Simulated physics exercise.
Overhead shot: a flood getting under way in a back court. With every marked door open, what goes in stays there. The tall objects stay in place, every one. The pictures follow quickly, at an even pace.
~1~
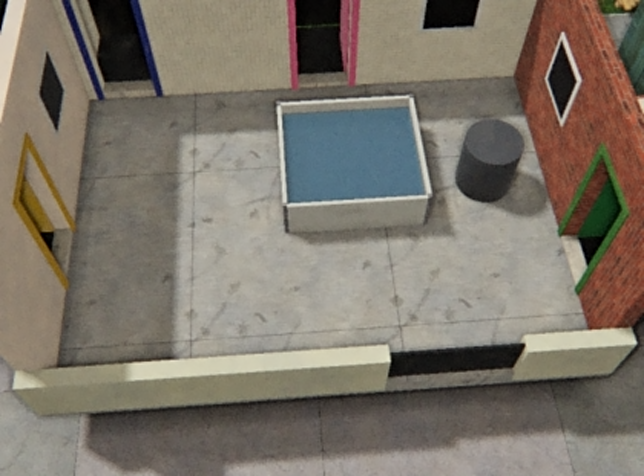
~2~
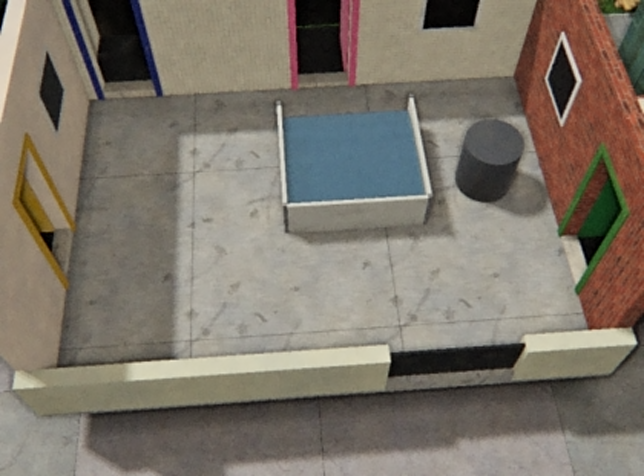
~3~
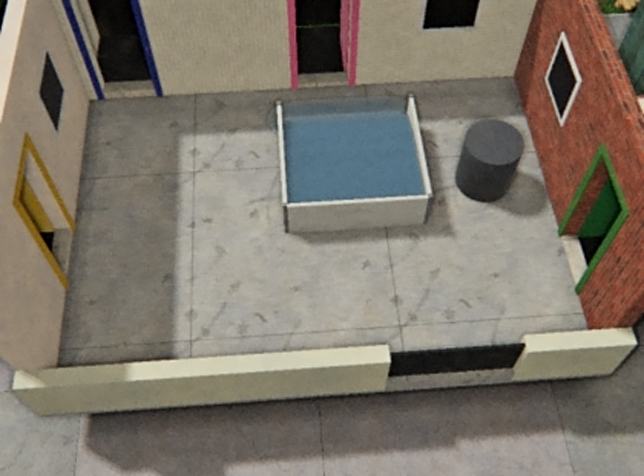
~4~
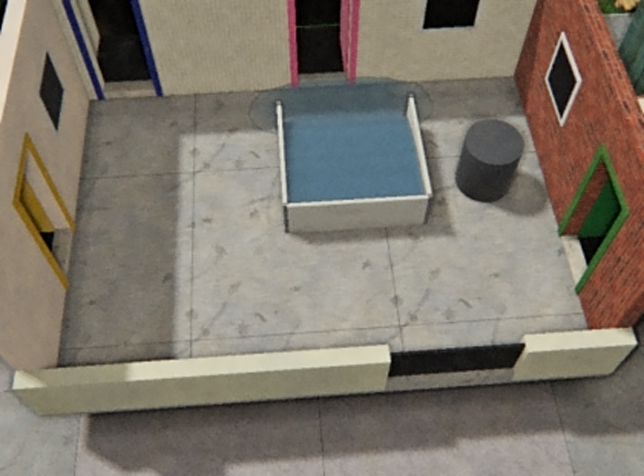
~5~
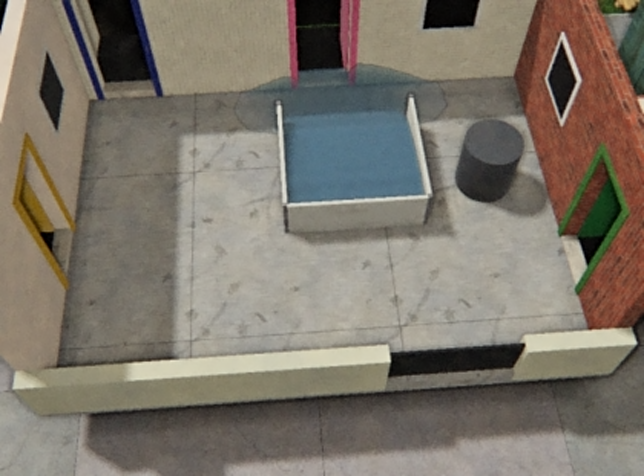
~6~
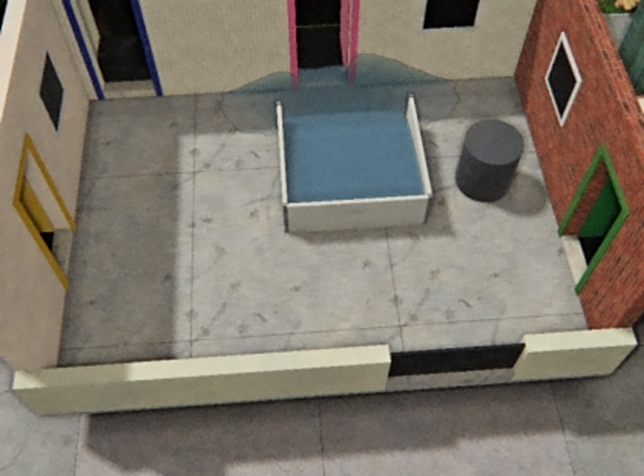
Water pours from the open tank's far side and spreads to the pink-framed doorway behind.
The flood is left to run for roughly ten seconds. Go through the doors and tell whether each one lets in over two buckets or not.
Yellow door: Two buckets or fewer; blue door: Two buckets or fewer; green door: Two buckets or fewer; pink door: Over two buckets.
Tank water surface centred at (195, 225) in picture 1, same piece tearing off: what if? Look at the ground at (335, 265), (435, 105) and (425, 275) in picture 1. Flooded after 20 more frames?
One after the other: Not flooded, under water, clear.
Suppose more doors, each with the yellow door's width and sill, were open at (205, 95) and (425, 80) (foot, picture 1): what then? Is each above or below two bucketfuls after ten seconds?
In turn, the first comes in lower and the second comes in higher.
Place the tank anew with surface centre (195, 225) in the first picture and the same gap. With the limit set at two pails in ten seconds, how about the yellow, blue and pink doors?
My answer is that the yellow door ends up beneath, the blue door ends up above and the pink door ends up above.
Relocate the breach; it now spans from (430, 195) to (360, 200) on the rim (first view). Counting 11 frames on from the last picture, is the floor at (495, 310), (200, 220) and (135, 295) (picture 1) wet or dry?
Following the listed order, the three come out reached by the spill, not reached and not reached.
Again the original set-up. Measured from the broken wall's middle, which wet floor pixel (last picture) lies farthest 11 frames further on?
The farthest point of the front sits at (89, 104).
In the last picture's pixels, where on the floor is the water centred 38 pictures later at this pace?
My reading is close to (325, 196).
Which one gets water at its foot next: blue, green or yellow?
Looks like the blue door.
A moment on, water covers 15 % of the floor; the yellow door not reached, the blue door not reached, the green door not reached, the pink door far over two buckets in.
Next, water covers 30 % of the floor; the yellow door not reached, the blue door wet at the sill, nothing in, the green door not reached, the pink door far over two buckets in.
Then, water covers 45 % of the floor; the yellow door wet at the sill, nothing in, the blue door wet at the sill, nothing in, the green door wet at the sill, nothing in, the pink door far over two buckets in.
Later, water covers 75 % of the floor; the yellow door wet at the sill, nothing in, the blue door wet at the sill, nothing in, the green door wet at the sill, nothing in, the pink door far over two buckets in.
In the end, water covers 95 % of the floor; the yellow door wet at the sill, nothing in, the blue door wet at the sill, nothing in, the green door wet at the sill, nothing in, the pink door far over two buckets in.
